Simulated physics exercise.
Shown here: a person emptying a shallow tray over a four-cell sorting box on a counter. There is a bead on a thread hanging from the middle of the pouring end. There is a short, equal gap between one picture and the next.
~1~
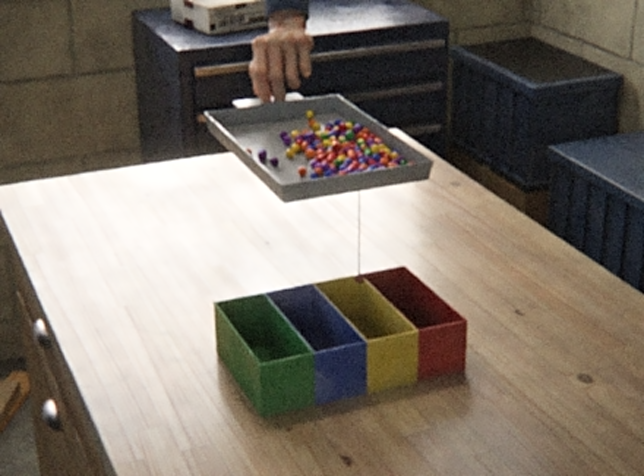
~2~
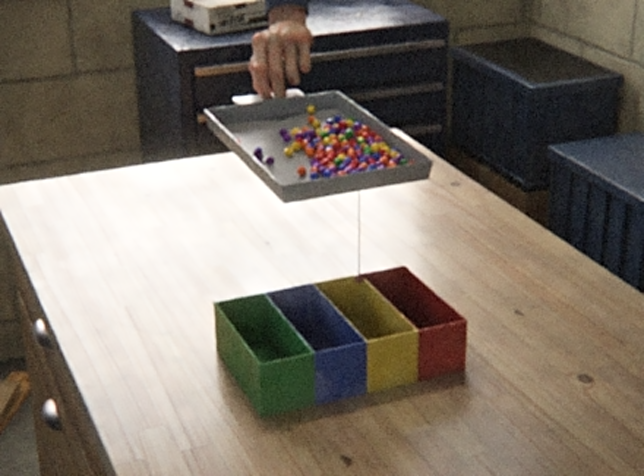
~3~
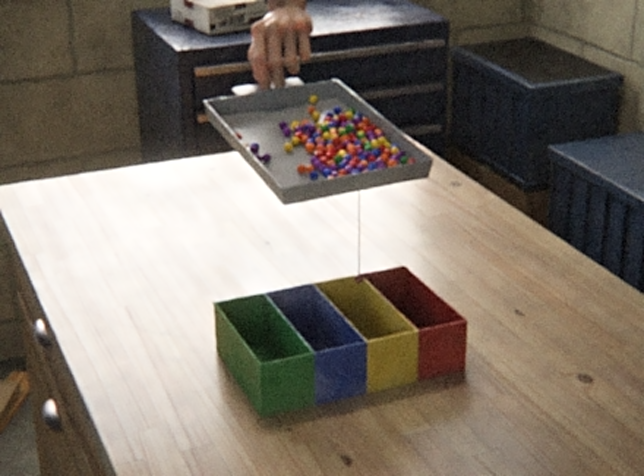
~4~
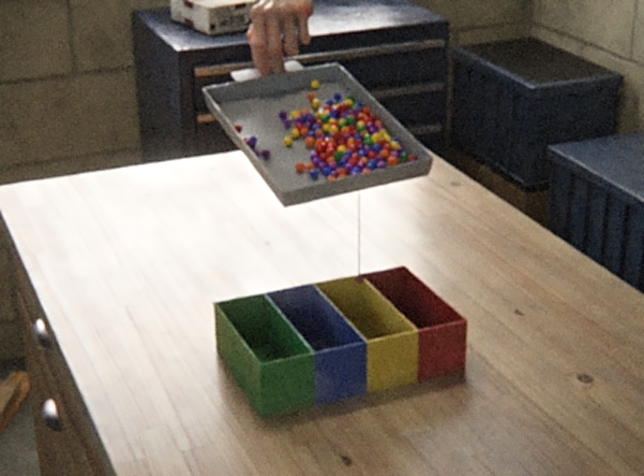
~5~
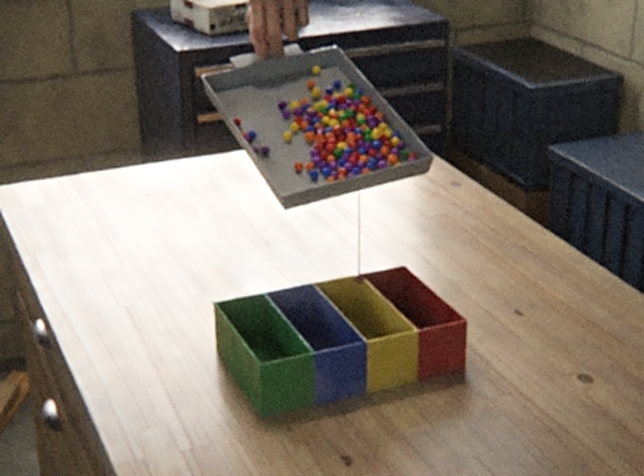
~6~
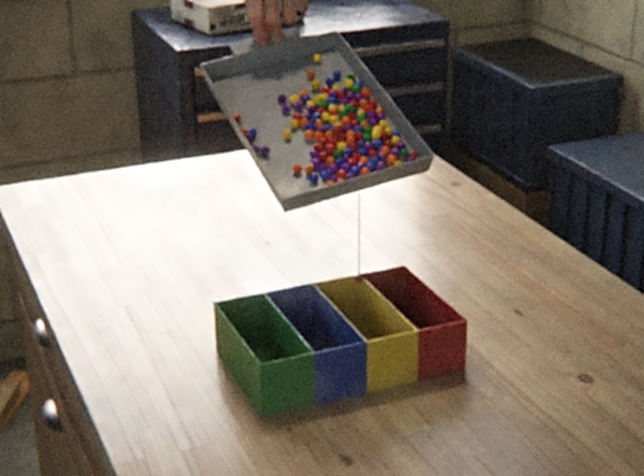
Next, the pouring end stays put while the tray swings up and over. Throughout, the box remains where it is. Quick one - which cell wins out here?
The blue one wins out.
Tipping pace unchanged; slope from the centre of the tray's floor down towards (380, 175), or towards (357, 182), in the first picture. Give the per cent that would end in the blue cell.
The share is 0 per cent in the first and 10 per cent in the second.
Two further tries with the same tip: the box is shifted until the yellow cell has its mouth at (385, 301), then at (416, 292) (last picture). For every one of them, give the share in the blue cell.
Approximately 30 percent, followed by approximately 0 percent.
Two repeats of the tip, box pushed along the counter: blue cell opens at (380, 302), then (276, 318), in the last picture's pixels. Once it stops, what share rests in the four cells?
Close to 40 %, followed by close to 100 %.
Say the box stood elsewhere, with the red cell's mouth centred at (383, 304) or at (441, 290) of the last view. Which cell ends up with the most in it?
That blue cell first, that green cell second.
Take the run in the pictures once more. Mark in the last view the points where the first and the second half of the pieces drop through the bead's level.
The opening half passes (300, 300), the closing half (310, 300).
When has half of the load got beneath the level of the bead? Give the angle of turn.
At some 100 degrees.
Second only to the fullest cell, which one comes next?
In second place: The green one.
Just after the last frame, tray tipped steeply; almost all on the tray; just a few in the green cell; just a few falling or outside the box.
A moment on, tray tipped past a quarter turn; roughly a quarter on the tray; roughly half in the blue cell; roughly a quarter in the green cell; about a tenth in the yellow cell; roughly a quarter falling or outside the box.
Further on, tray tipped past a quarter turn; roughly two thirds in the blue cell; roughly a quarter in the green cell; about a tenth in the yellow cell.
When it is over, tray tipped past a quarter turn; roughly two thirds in the blue cell; roughly a quarter in the green cell; about a tenth in the yellow cell; not one in the red cell.
